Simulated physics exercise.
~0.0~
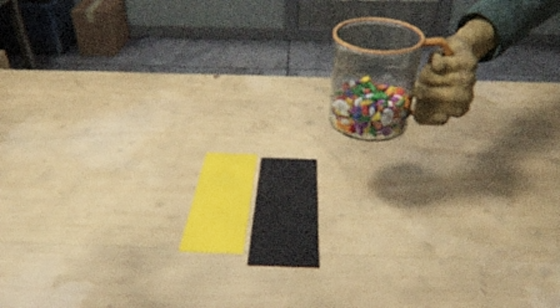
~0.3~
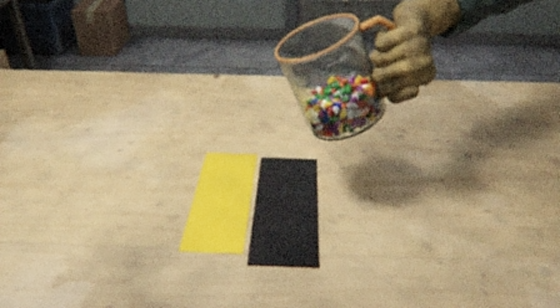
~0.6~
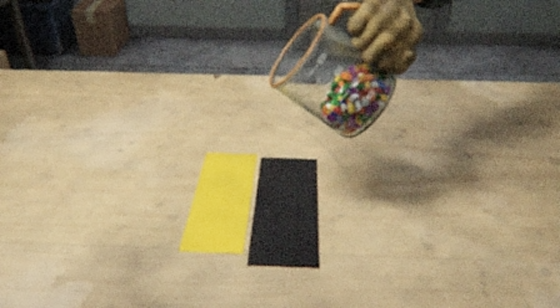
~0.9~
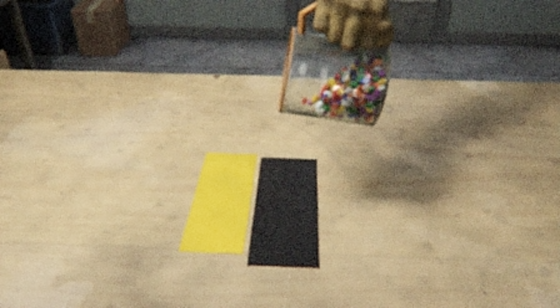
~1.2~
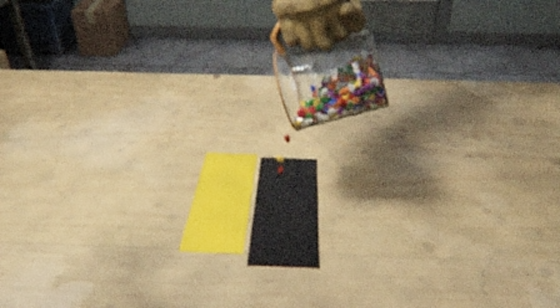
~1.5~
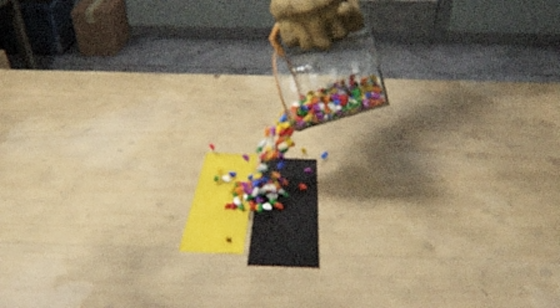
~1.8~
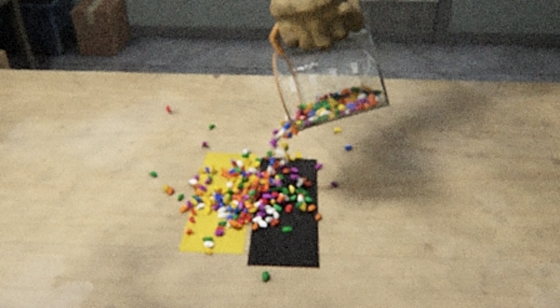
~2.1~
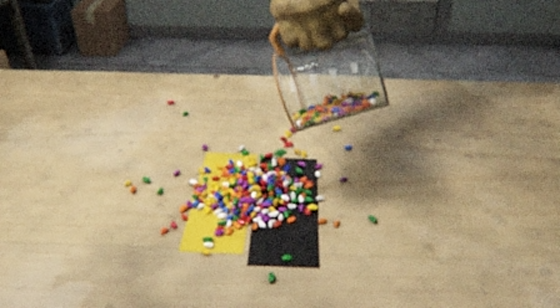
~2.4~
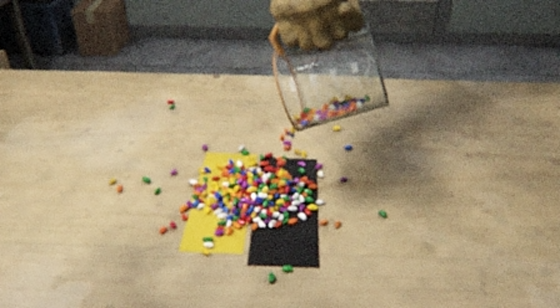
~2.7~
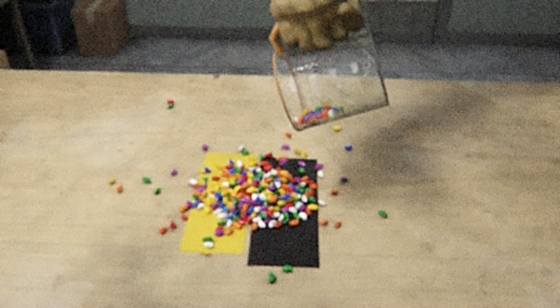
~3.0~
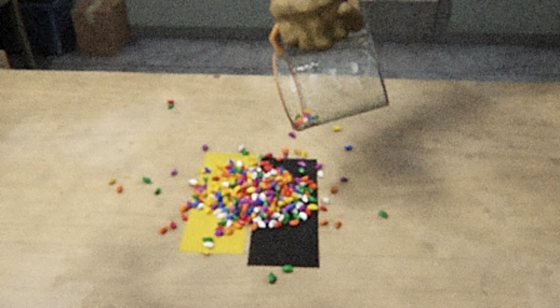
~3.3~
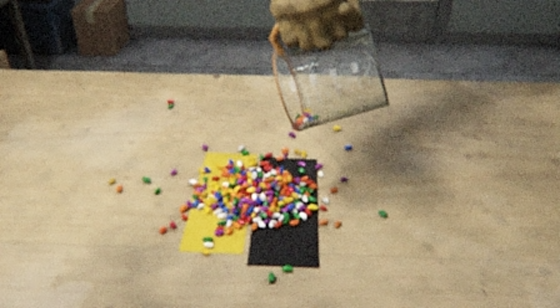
A gloved-looking hand holds a clear jug of multicoloured jelly beans above a pale wooden table, seen from slightly above, with boxes on the floor behind. A yellow mat lies on the left, touching distance from a black mat on the right. The hand carries the jug a little left and tips it until its mouth points down to the left. A few beans drop first, then a thick stream pours out, piling across both mats while some scatter over the bare wood. The flow thins to a trickle, and the jug stays tilted, nearly empty, above the settled heap.
